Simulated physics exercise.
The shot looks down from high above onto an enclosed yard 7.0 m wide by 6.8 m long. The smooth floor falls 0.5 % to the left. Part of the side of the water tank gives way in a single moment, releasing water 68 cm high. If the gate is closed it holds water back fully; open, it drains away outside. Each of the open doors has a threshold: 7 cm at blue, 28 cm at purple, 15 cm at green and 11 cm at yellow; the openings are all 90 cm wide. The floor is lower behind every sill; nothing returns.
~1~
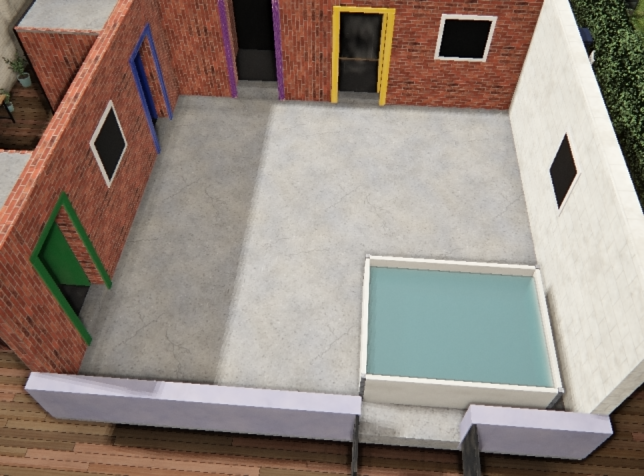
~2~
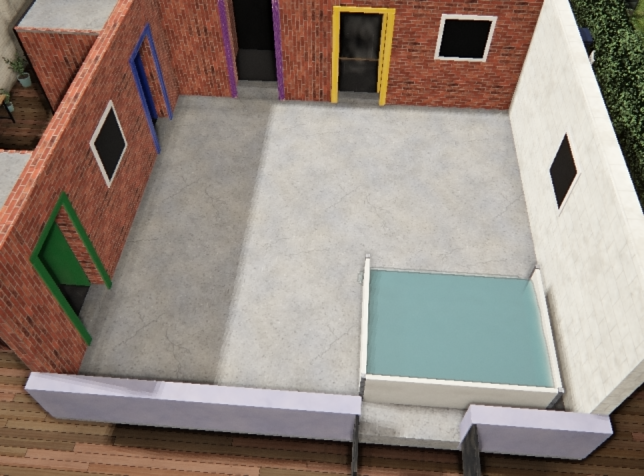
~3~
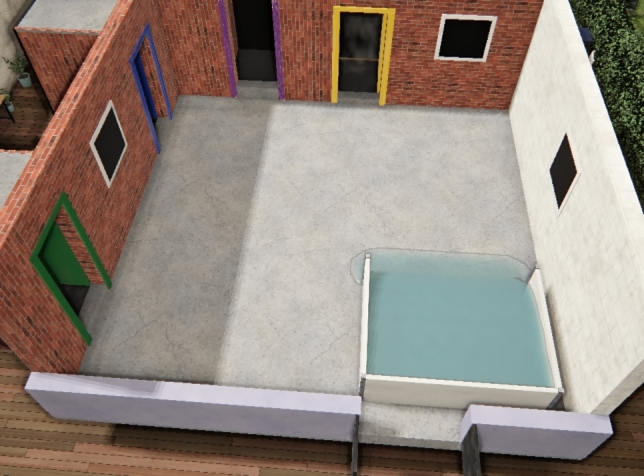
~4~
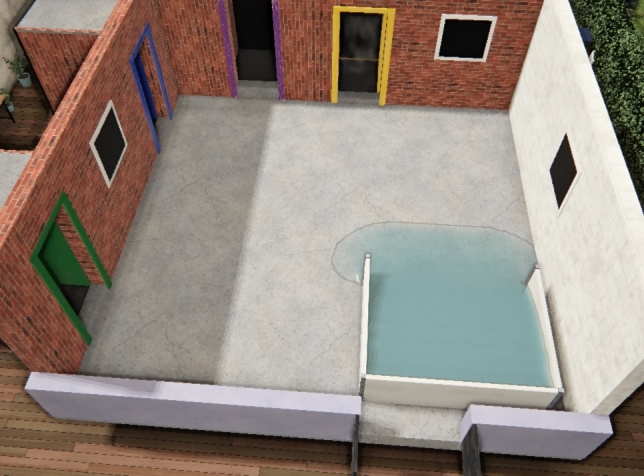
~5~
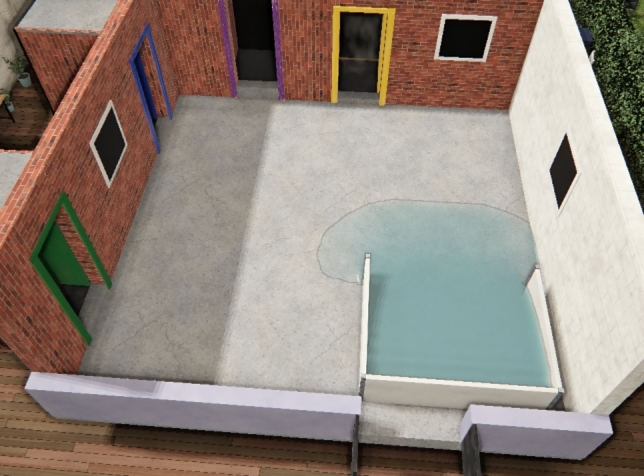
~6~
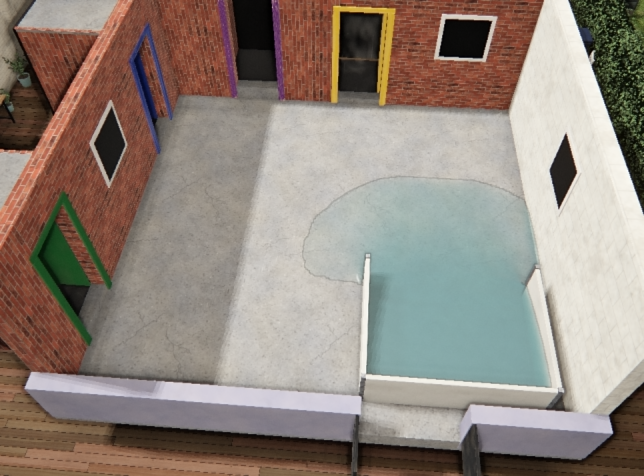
In this clip, a rectangular tank of still, blue-green water sits in a brick-and-white-walled yard; its far side disappears, and water pours out, spreading in a widening rounded sheet across the grey floor beyond and to the left.
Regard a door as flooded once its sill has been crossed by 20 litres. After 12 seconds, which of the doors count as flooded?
Blue door: Flooded; purple door: Not flooded; green door: Not flooded; yellow door: Flooded.
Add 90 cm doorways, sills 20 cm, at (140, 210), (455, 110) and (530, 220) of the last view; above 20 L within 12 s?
Note, doorways in listed order: Stays short, goes beyond, stays short.
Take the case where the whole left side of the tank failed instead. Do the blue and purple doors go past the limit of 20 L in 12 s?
So blue ends up past the limit and purple ends up short of it.
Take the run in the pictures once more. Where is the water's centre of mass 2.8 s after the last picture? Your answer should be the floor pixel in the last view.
(408, 181).
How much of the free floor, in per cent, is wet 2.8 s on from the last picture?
Covered: Roughly 55 per cent.
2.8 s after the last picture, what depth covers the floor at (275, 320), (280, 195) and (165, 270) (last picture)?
Depths in turn: Roughly 0, 2 and 0 centimetres.
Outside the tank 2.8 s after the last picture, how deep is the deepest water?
Depth: Approx. 30 cm.
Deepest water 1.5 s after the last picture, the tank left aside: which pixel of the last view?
Around (484, 120).
Then, 0.7 s after the last picture water covers 40 % of the floor and is deepest (27 cm) near (397, 280); blue door not reached, purple door not reached, green door not reached, yellow door not reached.
Then, 1.5 s after the last picture water covers 50 % of the floor and is deepest (46 cm) near (484, 120); blue door not reached, purple door not reached, green door not reached, yellow door 26 cm at the sill, 20 L in.
Then, 2.8 s after the last picture water covers 55 % of the floor and is deepest (30 cm) near (488, 150); blue door not reached, purple door 14 cm at the sill, 0 L in, green door not reached, yellow door 22 cm at the sill, 101 L in.
Then, 6.3 s after the last picture water covers 85 % of the floor and is deepest (19 cm) near (71, 395); blue door 17 cm at the sill, 169 L in, purple door 9 cm at the sill, 0 L in, green door 6 cm at the sill, 0 L in, yellow door 8 cm at the sill, 134 L in.
Then, 11.3 s after the last picture water covers 100 % of the floor and is deepest (14 cm) near (333, 415); blue door 9 cm at the sill, 254 L in, purple door 8 cm at the sill, 0 L in, green door 13 cm at the sill, 0 L in, yellow door 4 cm at the sill, 134 L in.
